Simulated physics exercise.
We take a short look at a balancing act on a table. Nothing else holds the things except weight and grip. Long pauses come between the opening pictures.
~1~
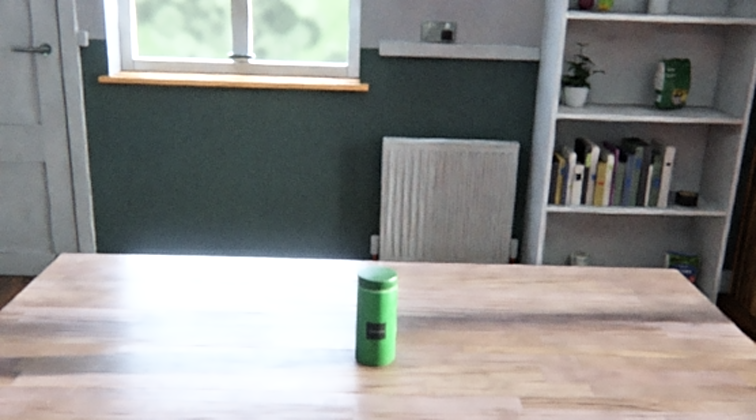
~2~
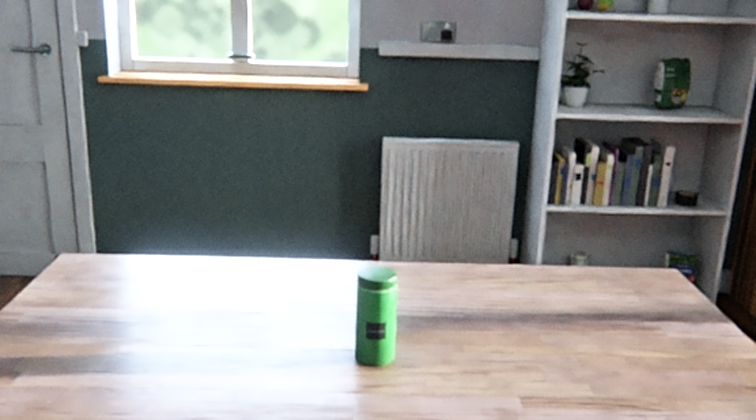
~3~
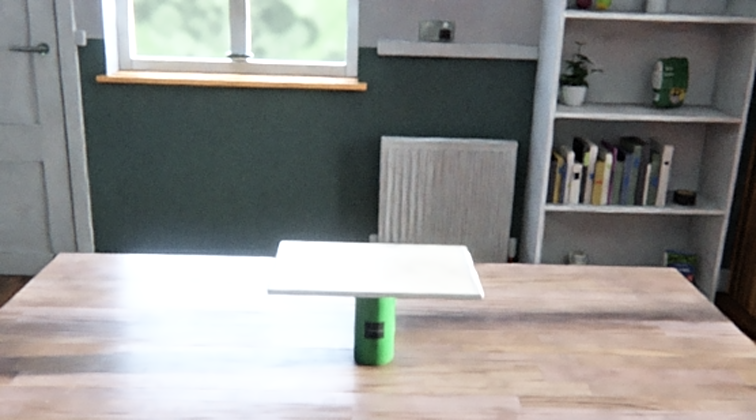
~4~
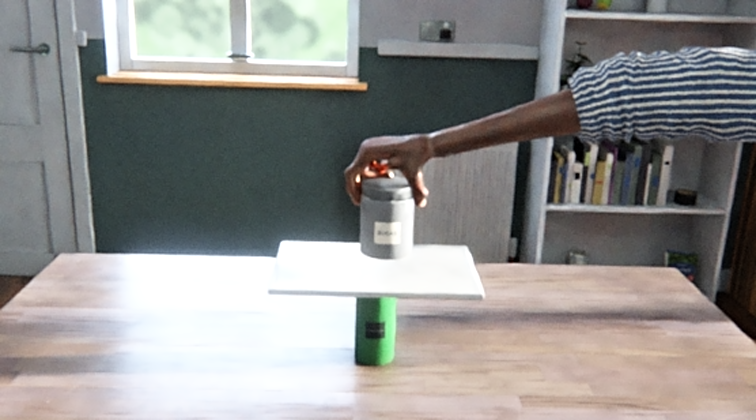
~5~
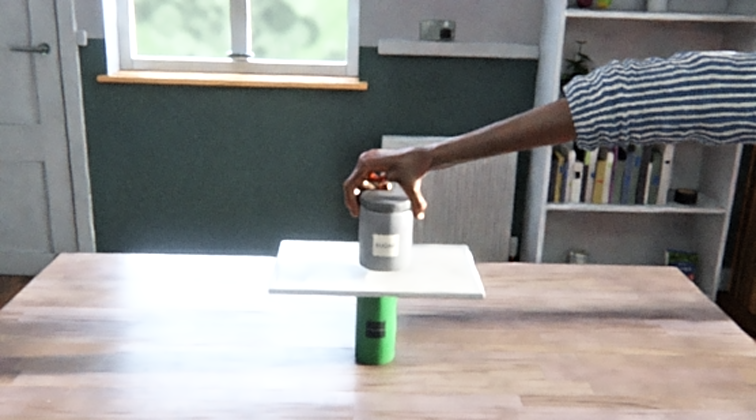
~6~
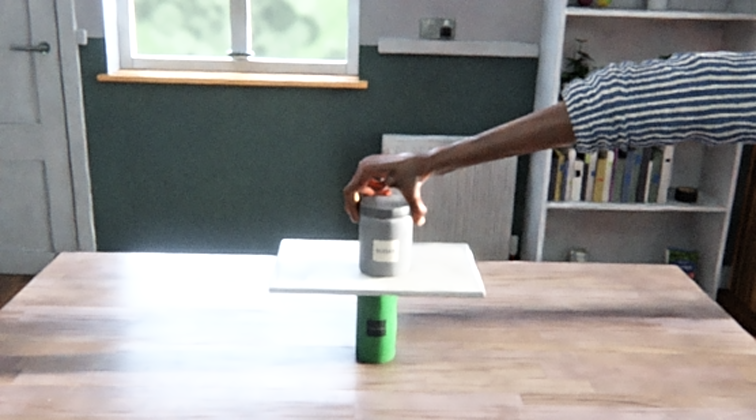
A hand in a striped sleeve lowering a grey jar onto a white board resting across a green canister on a wooden table.
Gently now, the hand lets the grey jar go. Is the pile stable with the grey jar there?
The stack will stay as built.
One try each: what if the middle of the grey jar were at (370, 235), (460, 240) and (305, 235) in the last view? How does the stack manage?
First time it stays put, second time it falls over, third time it falls over.
Then, 0.60 s later than the last frame, all is still.
Then, 1.40 s later than the last frame, grey jar resting near (385, 236).
When it is over, all 3 as before. End places, in pixels of the last picture, grey jar near (385, 236). The stack keeps its balance.
